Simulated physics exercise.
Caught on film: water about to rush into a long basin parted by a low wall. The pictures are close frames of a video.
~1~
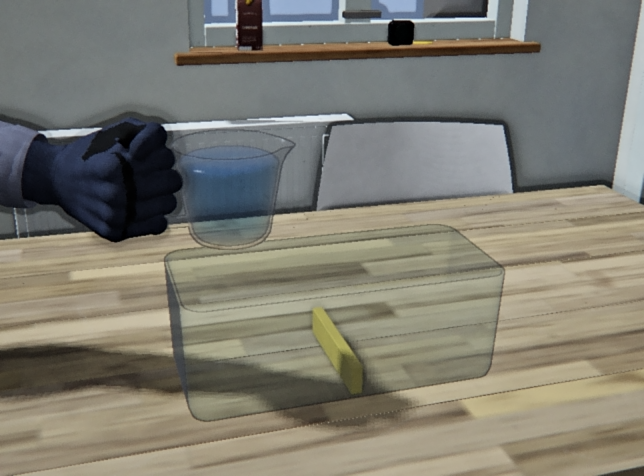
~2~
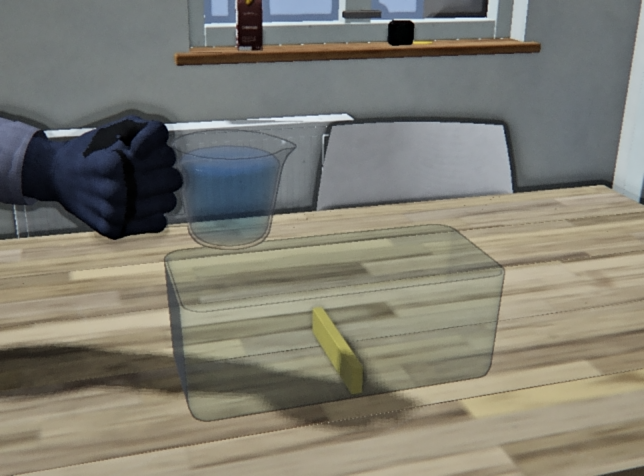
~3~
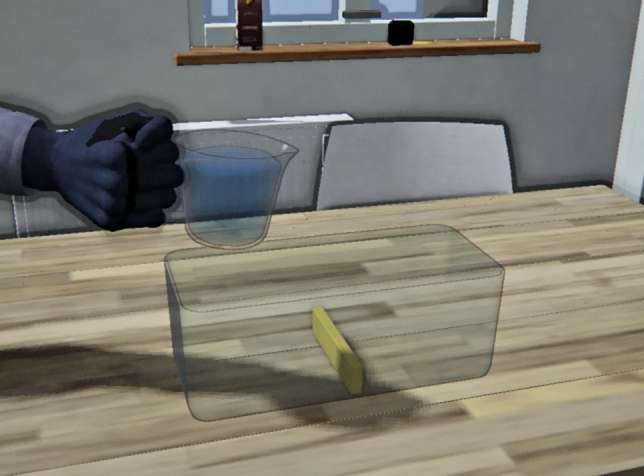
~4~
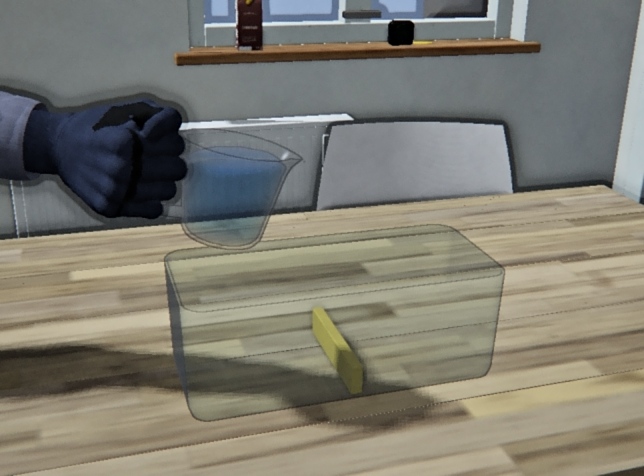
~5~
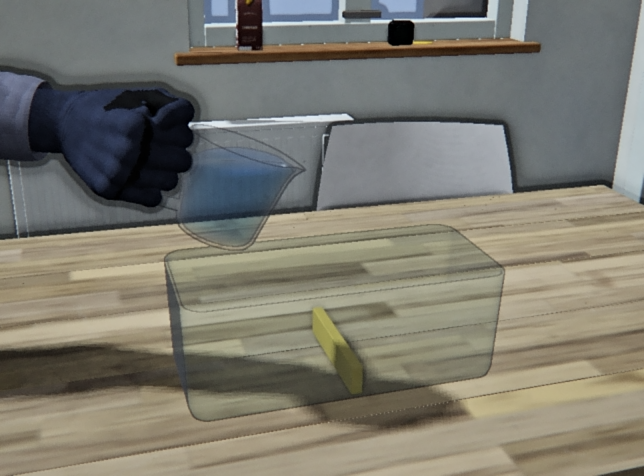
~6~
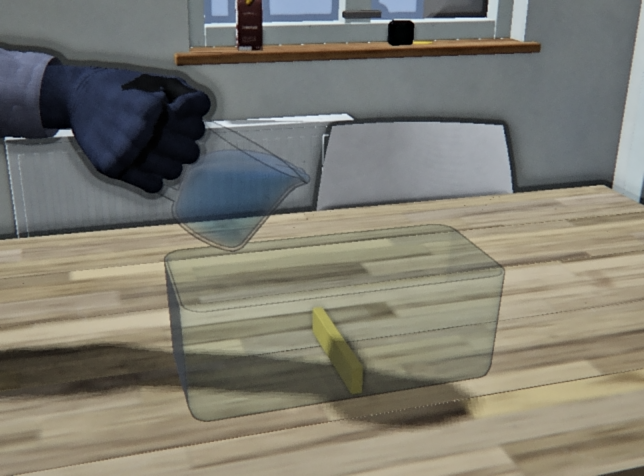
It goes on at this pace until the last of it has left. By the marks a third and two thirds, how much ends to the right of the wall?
It comes to from a third to two thirds.
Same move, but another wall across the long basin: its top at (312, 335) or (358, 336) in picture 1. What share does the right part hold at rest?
The first gives 90 %, the second 20 %.
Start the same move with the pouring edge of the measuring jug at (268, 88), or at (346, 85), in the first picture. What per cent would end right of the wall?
First some 25, then 90 per cent.
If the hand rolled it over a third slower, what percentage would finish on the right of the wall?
Some 60 per cent.
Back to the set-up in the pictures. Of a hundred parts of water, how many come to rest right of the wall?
It comes to 50 per cent or so.
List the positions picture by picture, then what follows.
In the first picture, it leans 0°; its right rim is at (295, 142); the water meets the walls at (177, 161) and (278, 155); the long basin's rim runs from (173, 283) to (477, 249); the wall's top is at (336, 337).
In the second picture, it leans 1°; its right rim is at (296, 143); the water meets the walls at (177, 160) and (278, 155).
In the third picture, it leans 6°; its right rim is at (299, 148); the water meets the walls at (181, 158) and (280, 156).
In the fourth picture, it leans 12°; its right rim is at (302, 156); the water meets the walls at (184, 159) and (285, 157).
In the fifth picture, it leans 21°; its right rim is at (306, 167); the water meets the walls at (190, 161) and (293, 161).
In the sixth picture, it leans 31°; its right rim is at (307, 181); the water meets the walls at (187, 167) and (298, 169); 1 per cent is over the edge.
A moment on, the measuring jug is tipped on its side and 45 per cent is still to pour, 12 is left of the wall and 24 right of it.
Next, the measuring jug is tipped on its side and 8 per cent is still to pour, 41 is left of the wall and 47 right of it.
Then the measuring jug is tipped on its side and 1 per cent is still to pour, 50 is left of the wall and 48 right of it.
Later the measuring jug is tipped on its side and 0 per cent is still to pour, 51 is left of the wall and 49 right of it.
Finally, 51 per cent lies left of the wall, 49 right of it and 0 outside.
